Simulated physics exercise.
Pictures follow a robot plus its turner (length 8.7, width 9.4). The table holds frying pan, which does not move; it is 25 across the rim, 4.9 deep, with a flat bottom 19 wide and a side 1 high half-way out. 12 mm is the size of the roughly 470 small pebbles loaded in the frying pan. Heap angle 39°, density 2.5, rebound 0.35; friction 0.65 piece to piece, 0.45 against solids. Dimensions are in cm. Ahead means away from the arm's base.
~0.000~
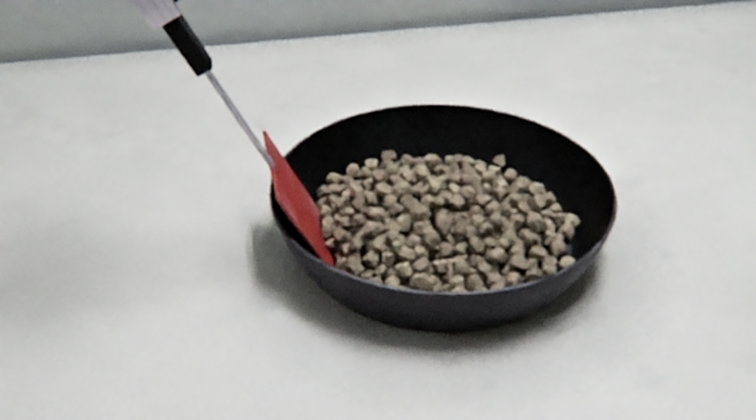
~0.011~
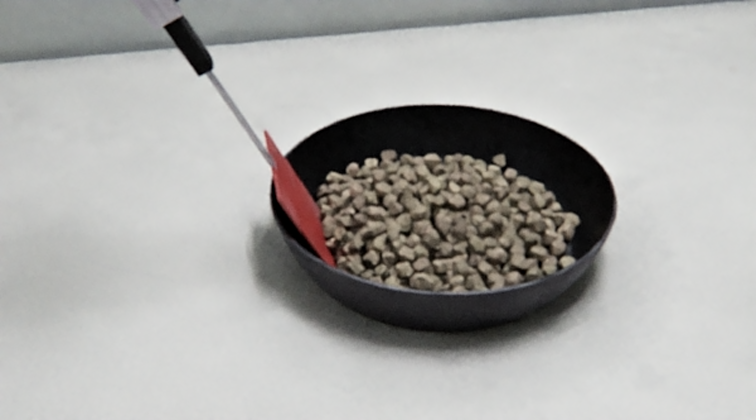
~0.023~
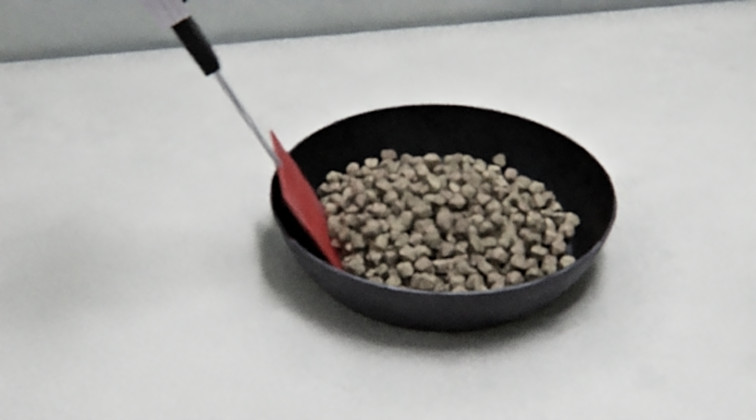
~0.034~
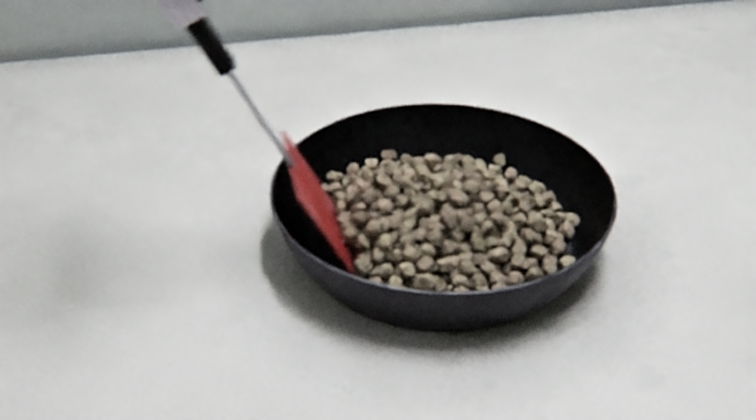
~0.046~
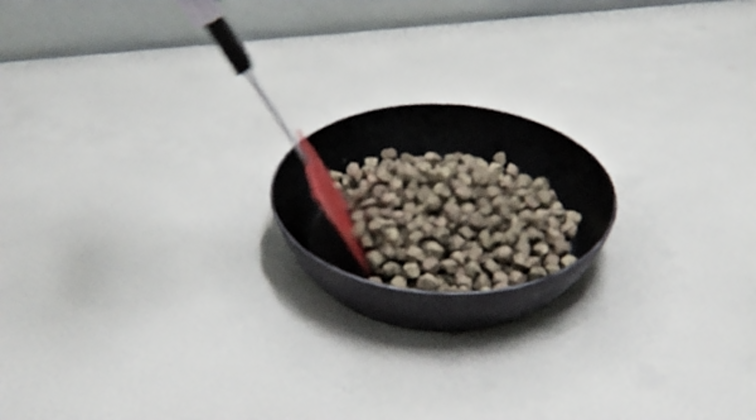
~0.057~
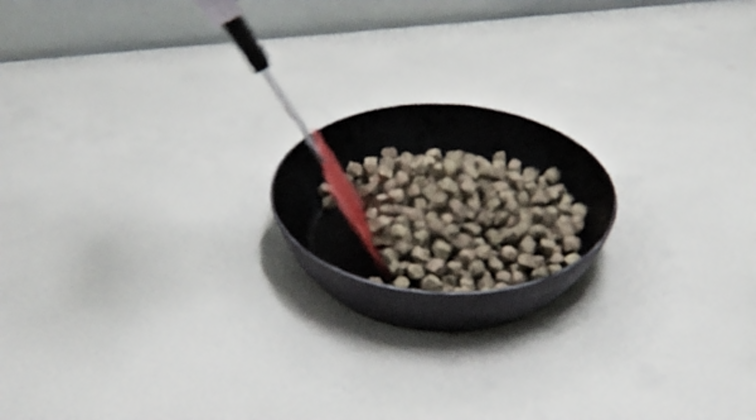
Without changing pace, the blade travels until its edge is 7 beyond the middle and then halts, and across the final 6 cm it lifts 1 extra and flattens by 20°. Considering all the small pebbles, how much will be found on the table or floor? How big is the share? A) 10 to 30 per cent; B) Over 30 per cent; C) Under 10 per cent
A.
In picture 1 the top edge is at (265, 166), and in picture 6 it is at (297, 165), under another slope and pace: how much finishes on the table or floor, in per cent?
About 5 per cent.
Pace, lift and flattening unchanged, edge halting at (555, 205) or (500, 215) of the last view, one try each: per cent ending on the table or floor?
Roughly 30 and 5 per cent.
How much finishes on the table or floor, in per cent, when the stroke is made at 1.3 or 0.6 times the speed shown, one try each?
Roughly 15 percent for the first try, 5 percent for the second.
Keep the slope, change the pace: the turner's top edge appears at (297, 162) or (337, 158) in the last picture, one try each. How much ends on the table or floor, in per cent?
I'd estimate close to 5 and 20 in a hundred.
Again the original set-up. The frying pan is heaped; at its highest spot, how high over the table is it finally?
Some 7.0 cm above the table.
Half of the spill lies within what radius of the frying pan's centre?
Close to 18 cm from the centre.
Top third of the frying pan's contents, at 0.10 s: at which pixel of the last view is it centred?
At about (495, 191).
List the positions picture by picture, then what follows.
The first frame shows turner top edge at (270, 163), sloping 64°; upper third of the load around (441, 212), from x 320 to 575, top at y 155; 466 in the frying pan.
The second frame shows turner top edge at (271, 163), sloping 64°; upper third of the load around (440, 212), from x 325 to 575, top at y 155.
The third frame shows turner top edge at (278, 163), sloping 64°; upper third of the load around (440, 212), from x 325 to 575, top at y 155.
The fourth frame shows turner top edge at (291, 162), sloping 64°; upper third of the load around (444, 211), from x 325 to 575, top at y 155.
The fifth frame shows turner top edge at (307, 161), sloping 64°; upper third of the load around (447, 207), from x 325 to 575, top at y 155.
The sixth frame shows turner top edge at (323, 160), sloping 64°; upper third of the load around (459, 202), from x 325 to 580, top at y 155; 466 in the frying pan.
By 0.10 s, sloping 64°, highest piece 6 above the table; 466 in the frying pan.
By 0.14 s, sloping 57°, highest piece 8 above the table; 465 in the frying pan, 1 on the blade or in flight.
By 0.36 s, sloping 44°, highest piece 7 above the table; 402 in the frying pan, 46 on the table or floor, 18 on the blade or in flight.
By 1.41 s, sloping 44°, highest piece 6 above the table; 398 in the frying pan, 68 on the table or floor.
Final count, 398 in the frying pan, 68 on the table or floor. That is 15 % on the table or floor.
